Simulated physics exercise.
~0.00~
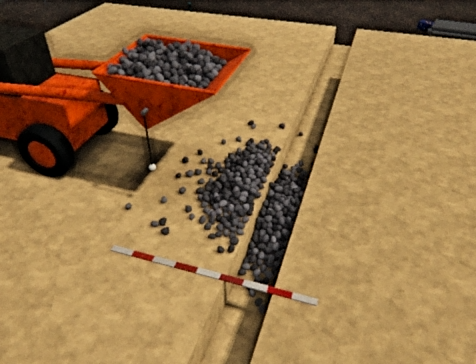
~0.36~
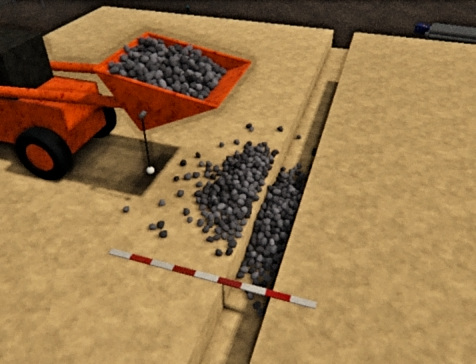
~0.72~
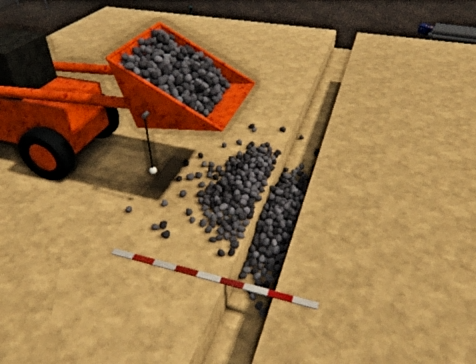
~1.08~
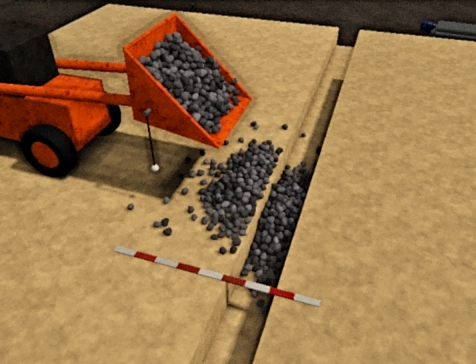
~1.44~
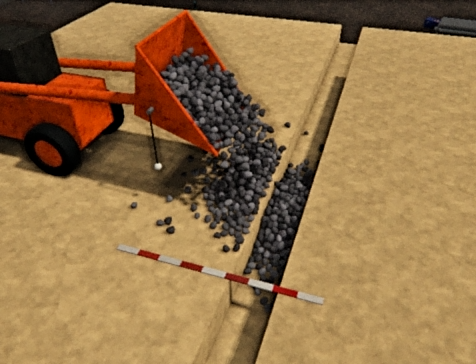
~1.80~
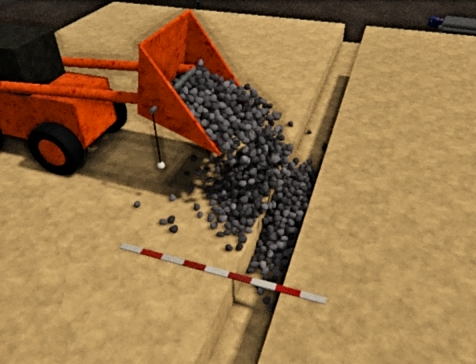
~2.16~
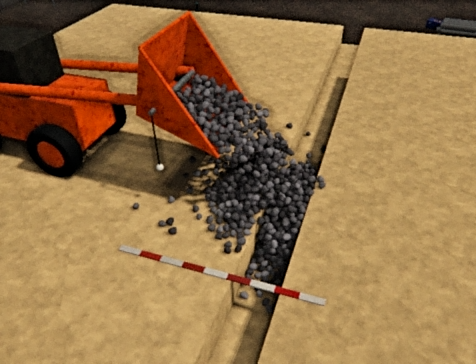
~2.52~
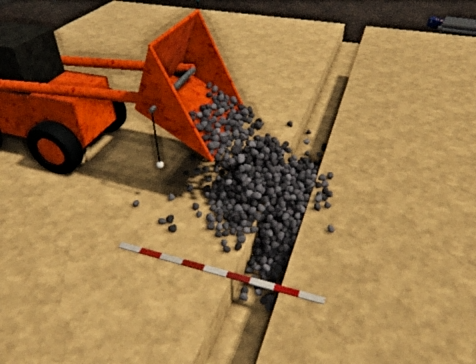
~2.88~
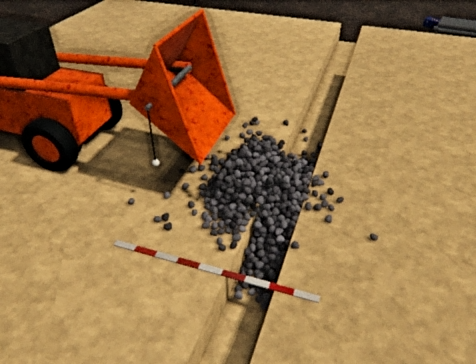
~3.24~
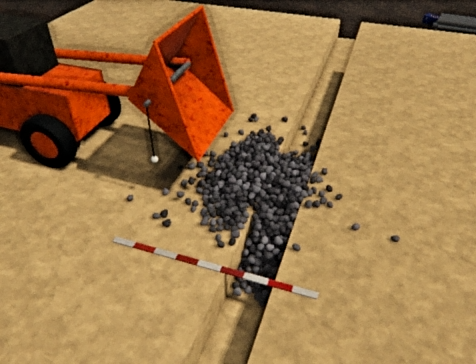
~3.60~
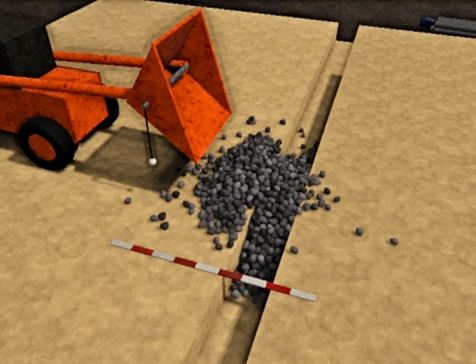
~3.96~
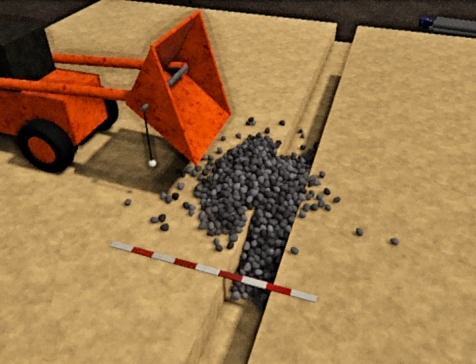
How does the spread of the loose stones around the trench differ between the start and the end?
At the start the loose stones lie on the near side and in the trench, with none on the far side. By the end the mass of stones reaches farther right, covering part of the trench, and a few lie scattered beyond it.
In this clip, an orange loader raises and tips its bucket of round grey stones beside a narrow trench, and they slide onto the earlier heap and into the trench, leaving the bucket empty and a few stones scattered on the far side.
